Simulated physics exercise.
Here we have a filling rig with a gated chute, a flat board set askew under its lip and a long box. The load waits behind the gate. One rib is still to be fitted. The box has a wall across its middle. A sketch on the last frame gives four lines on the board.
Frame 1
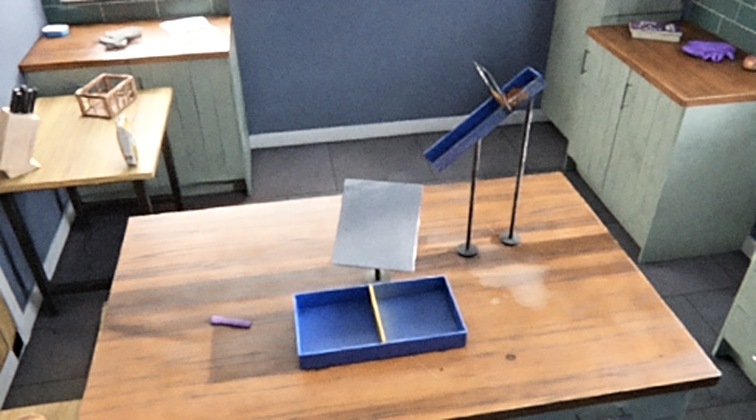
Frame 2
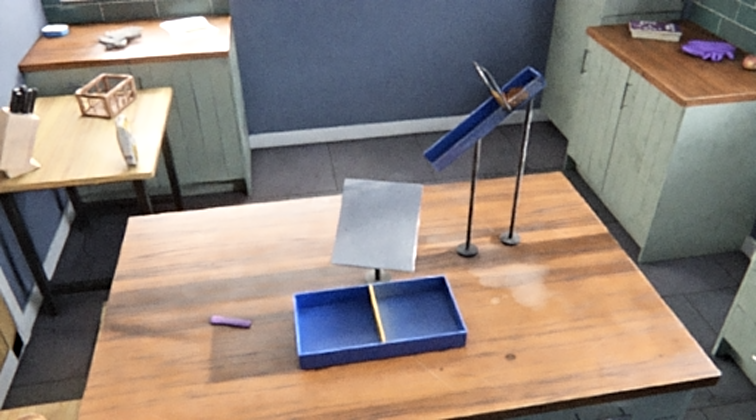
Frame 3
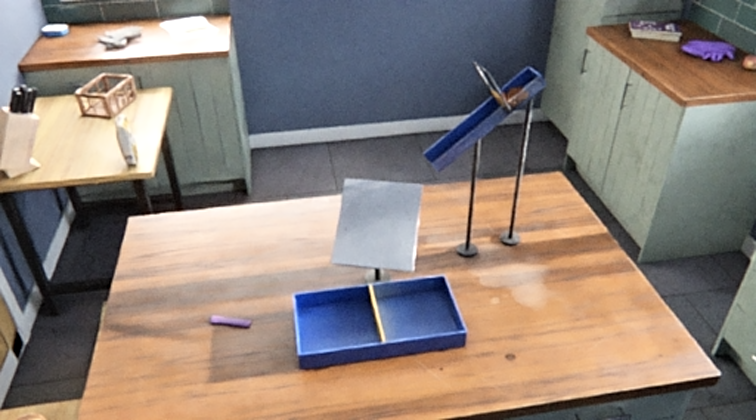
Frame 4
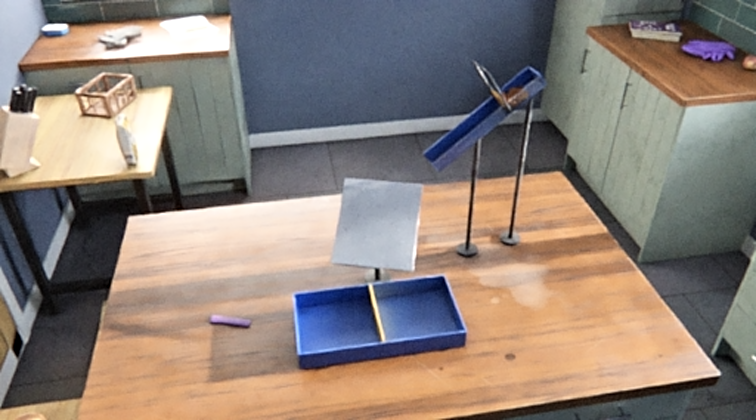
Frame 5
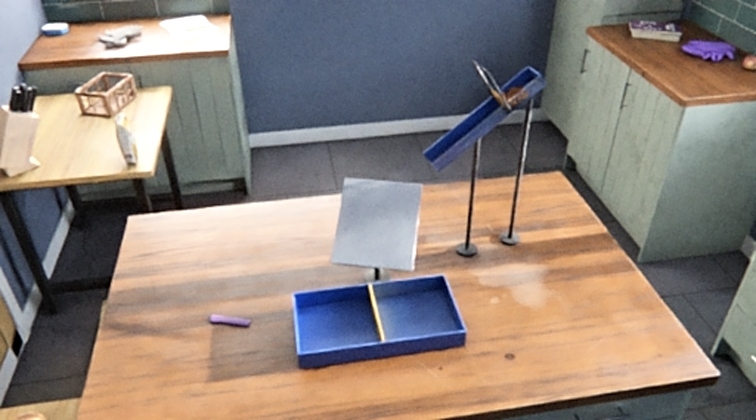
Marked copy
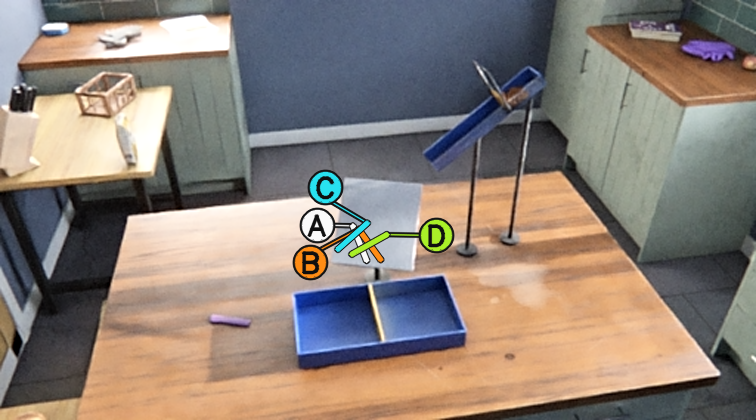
Nothing visibly moves on the wooden table, where a raised blue chute slopes down to the left on two dark posts, its small load sitting near the upper end. Below it, a tilted grey board stands behind a divided blue box, and everything stays still throughout.
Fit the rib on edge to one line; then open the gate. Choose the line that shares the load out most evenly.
Take A.
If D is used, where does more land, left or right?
The left half.
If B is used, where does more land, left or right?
More lands on the right.
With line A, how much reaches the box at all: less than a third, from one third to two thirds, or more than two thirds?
More than two thirds.
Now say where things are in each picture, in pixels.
Load behind the gate near (512, 98), cereal balls; lip of the chute near (435, 167), sloping gently, in the first picture.
Middle of the board near (378, 223), tilted fairly steeply; middle of its low edge near (371, 267); of its high edge near (384, 182), in the second picture.
Front corners of the box near (299, 355) and (467, 331); front end of its middle wall near (384, 343); gate still shut near (498, 96), in the third picture.
Middle of the load near (512, 97); lip near (434, 167), in the fourth picture.
Middle of the load near (512, 97); lip near (434, 167), in the fifth picture.
On the marked copy, line A from (352, 225) to (366, 260); line B from (358, 229) to (380, 259); line C from (367, 223) to (337, 249); line D from (387, 234) to (351, 254).
With A, of what is caught, close to a third in the left half, close to two thirds in the right.
With B, of what is caught, a small share in the left half, the bulk in the right.
With C, of what is caught, all but a few in the left half, only a few in the right.
With D, of what is caught, all but a few in the left half, only a few in the right.
